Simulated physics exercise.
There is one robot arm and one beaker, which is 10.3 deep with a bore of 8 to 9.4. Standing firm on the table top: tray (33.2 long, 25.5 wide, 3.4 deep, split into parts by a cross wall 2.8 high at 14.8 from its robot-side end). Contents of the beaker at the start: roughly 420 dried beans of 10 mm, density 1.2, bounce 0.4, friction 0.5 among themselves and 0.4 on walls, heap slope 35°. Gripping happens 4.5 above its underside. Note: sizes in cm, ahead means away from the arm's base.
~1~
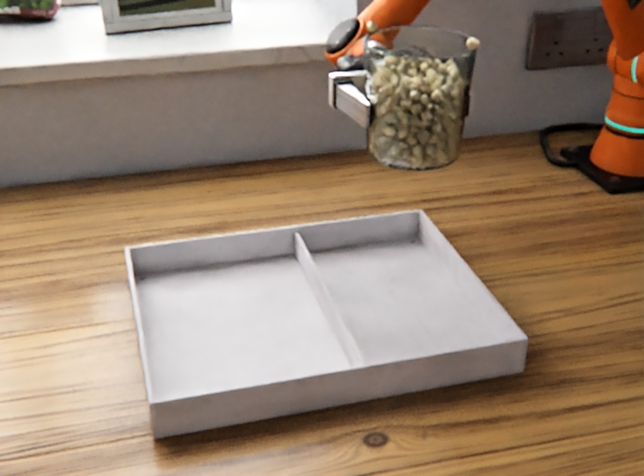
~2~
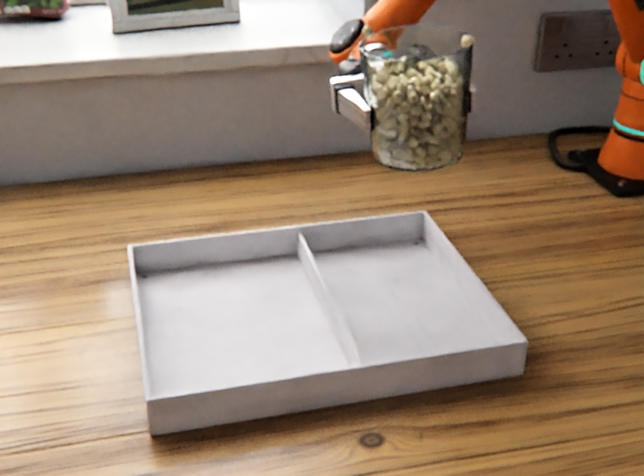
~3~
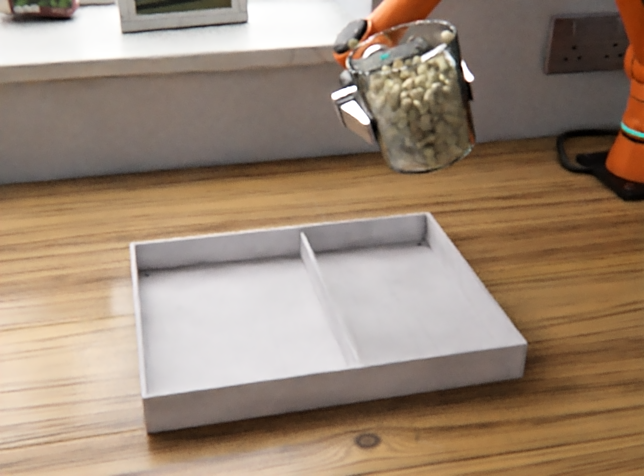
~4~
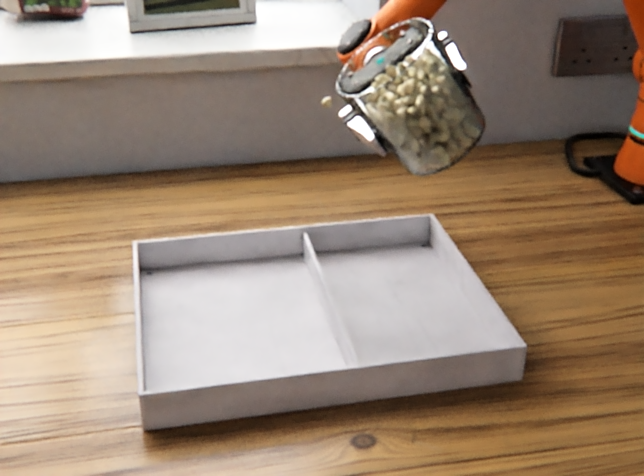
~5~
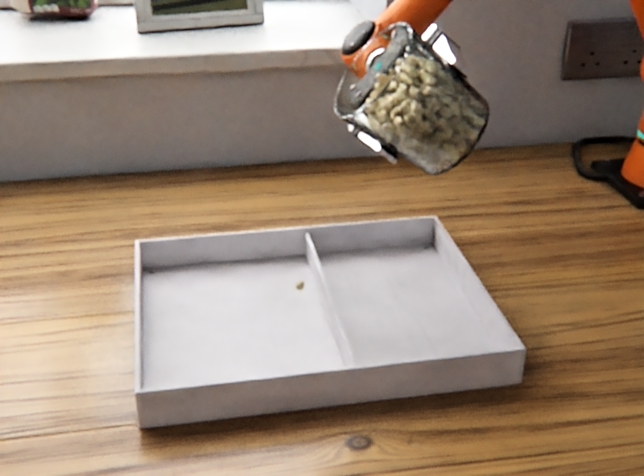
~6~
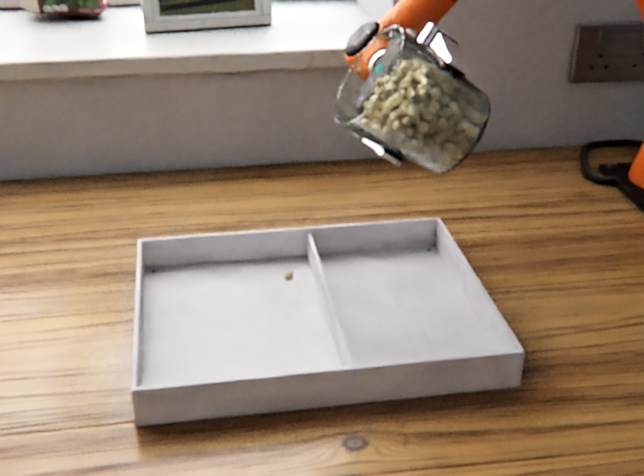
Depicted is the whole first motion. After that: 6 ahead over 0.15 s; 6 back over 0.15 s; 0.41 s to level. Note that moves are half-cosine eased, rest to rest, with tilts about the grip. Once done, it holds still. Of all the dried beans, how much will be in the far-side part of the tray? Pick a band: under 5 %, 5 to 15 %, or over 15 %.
5 to 15 %.
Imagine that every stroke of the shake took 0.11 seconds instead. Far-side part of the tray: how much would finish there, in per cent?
20 %.
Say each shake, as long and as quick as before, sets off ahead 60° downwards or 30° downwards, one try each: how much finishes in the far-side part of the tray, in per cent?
About 0 and 5 per cent.
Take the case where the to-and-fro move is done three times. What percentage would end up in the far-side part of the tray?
Expected share: About 15 %.
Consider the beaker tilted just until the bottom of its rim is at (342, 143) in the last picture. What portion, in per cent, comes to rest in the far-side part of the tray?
Around 35 per cent of it.
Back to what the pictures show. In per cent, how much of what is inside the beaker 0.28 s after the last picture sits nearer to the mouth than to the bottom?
Estimate: Around 40 %.
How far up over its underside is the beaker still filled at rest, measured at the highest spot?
Roughly 9.5 cm.
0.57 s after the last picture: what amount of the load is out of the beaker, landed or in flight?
10 %.
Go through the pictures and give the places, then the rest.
The beaker middle at (416, 100), level; upper third of the load around (416, 87), from x 370 to 475, top at y 25; 425 in the beaker, in the first frame.
The beaker middle at (417, 100), tilted 5° forward; upper third of the load around (418, 89), from x 365 to 465, top at y 30, in the second frame.
The beaker middle at (416, 101), tilted 19° forward; upper third of the load around (423, 89), from x 355 to 465, top at y 35, in the third frame.
The beaker middle at (416, 103), tilted 37° forward; upper third of the load around (426, 88), from x 325 to 475, top at y 55; 424 in the beaker, 1 in flight or on a rim, in the fourth frame.
The beaker middle at (415, 105), tilted 51° forward; upper third of the load around (427, 89), from x 300 to 475, top at y 60; 424 in the beaker, 1 in the far-side part, in the fifth frame.
The beaker middle at (415, 106), tilted 56° forward; upper third of the load around (428, 90), from x 290 to 480, top at y 65; 424 in the beaker, 1 in the far-side part, in the sixth frame.
Then, 0.28 s on, tilted 56° forward, highest piece 24 above the table; 386 in the beaker, 1 in the far-side part, 38 in flight or on a rim.
Then, 0.57 s on, tilted 15° forward, highest piece 27 above the table; 377 in the beaker, 38 in the far-side part, 7 in the robot-side part, 1 on the table or floor, 2 in flight or on a rim.
Then, 0.91 s on, level, highest piece 27 above the table; 377 in the beaker, 39 in the far-side part, 7 in the robot-side part, 2 on the table or floor.
Then, 1.96 s on, level, highest piece 27 above the table; 377 in the beaker, 39 in the far-side part, 7 in the robot-side part, 2 on the table or floor.
In the end, 377 in the beaker, 39 in the far-side part, 7 in the robot-side part, 2 on the table or floor. That is 9 % in the far-side part of the tray.
